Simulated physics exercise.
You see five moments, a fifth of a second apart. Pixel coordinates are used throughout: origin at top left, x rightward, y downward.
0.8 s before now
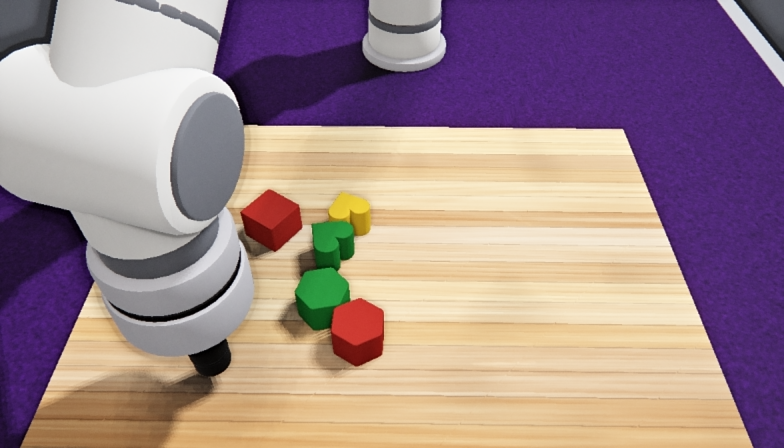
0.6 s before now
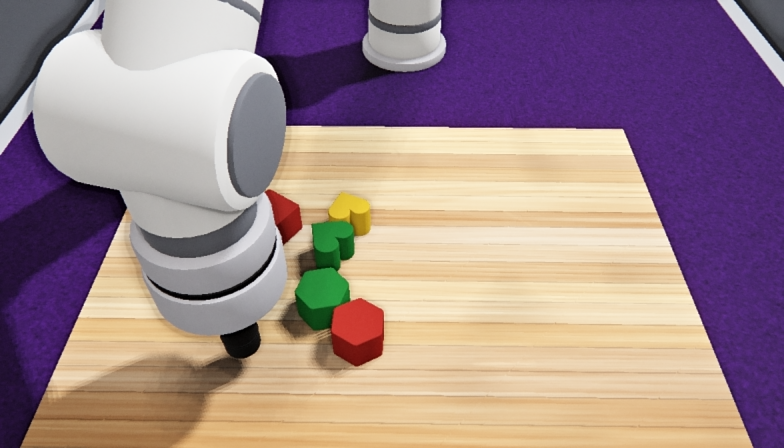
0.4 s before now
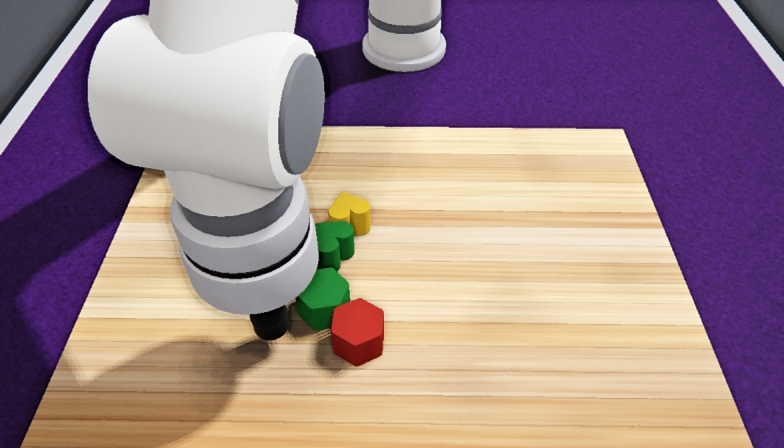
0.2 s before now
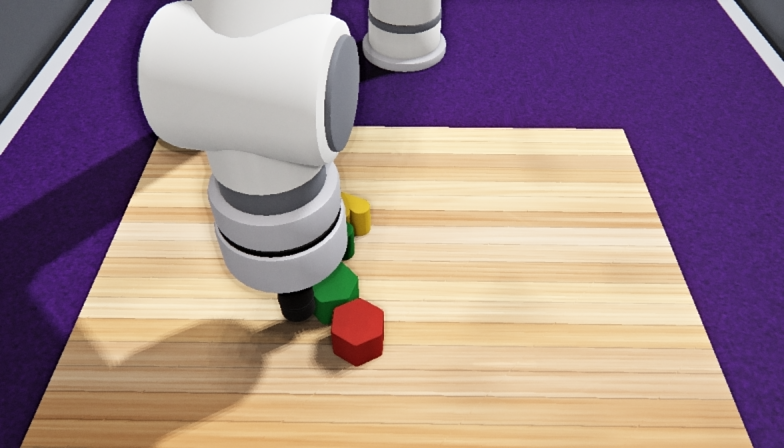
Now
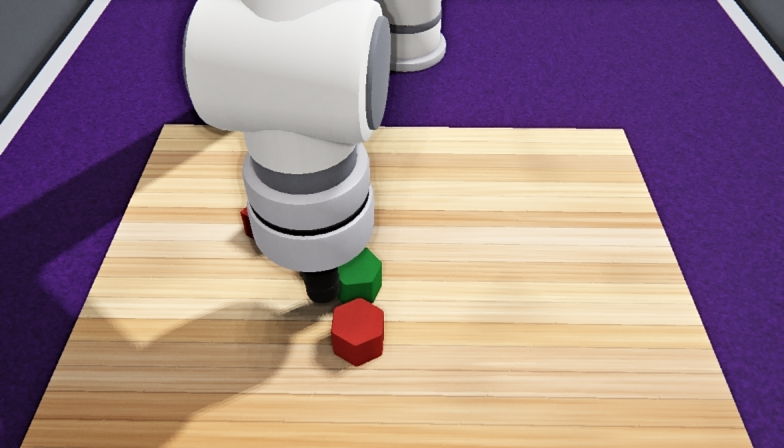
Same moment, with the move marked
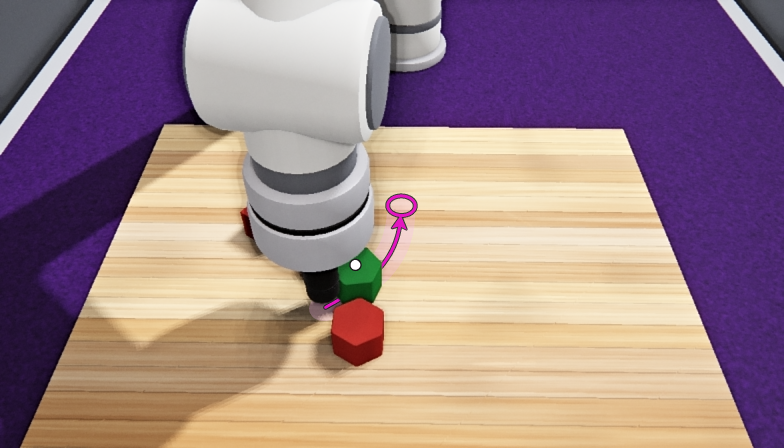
A white robot arm swept across the wooden board from the left, its black tip nudging the green hexagon a short way right and away from the viewer, while the red hexagon stayed put.
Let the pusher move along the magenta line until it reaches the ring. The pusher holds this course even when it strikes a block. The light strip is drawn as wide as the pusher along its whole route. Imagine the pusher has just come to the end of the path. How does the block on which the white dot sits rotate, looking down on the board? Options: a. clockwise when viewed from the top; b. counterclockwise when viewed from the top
The correct letter is a.
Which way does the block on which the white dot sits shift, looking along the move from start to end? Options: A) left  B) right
B (right)
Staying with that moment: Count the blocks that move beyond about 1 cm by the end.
Only one of them.
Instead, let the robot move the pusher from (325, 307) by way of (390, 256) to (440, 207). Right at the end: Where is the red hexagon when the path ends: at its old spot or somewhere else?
It is still where it was.
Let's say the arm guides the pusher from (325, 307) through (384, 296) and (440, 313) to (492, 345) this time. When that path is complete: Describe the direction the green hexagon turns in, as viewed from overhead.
I'd predict that, seen from above, the green hexagon rotates counter-clockwise.
The line goes from (325, 307) through (370, 278) and (396, 242) to (401, 206); the dot is on the green hexagon.
What follows on the original path. One third of the way, pusher (371, 261); green hexagon (401, 236).
Two thirds of the way, pusher (396, 225); green hexagon (432, 210), turned 35° clockwise.
At the end, pusher (402, 189); green hexagon (437, 207), turned 50° clockwise; red hexagon unmoved.
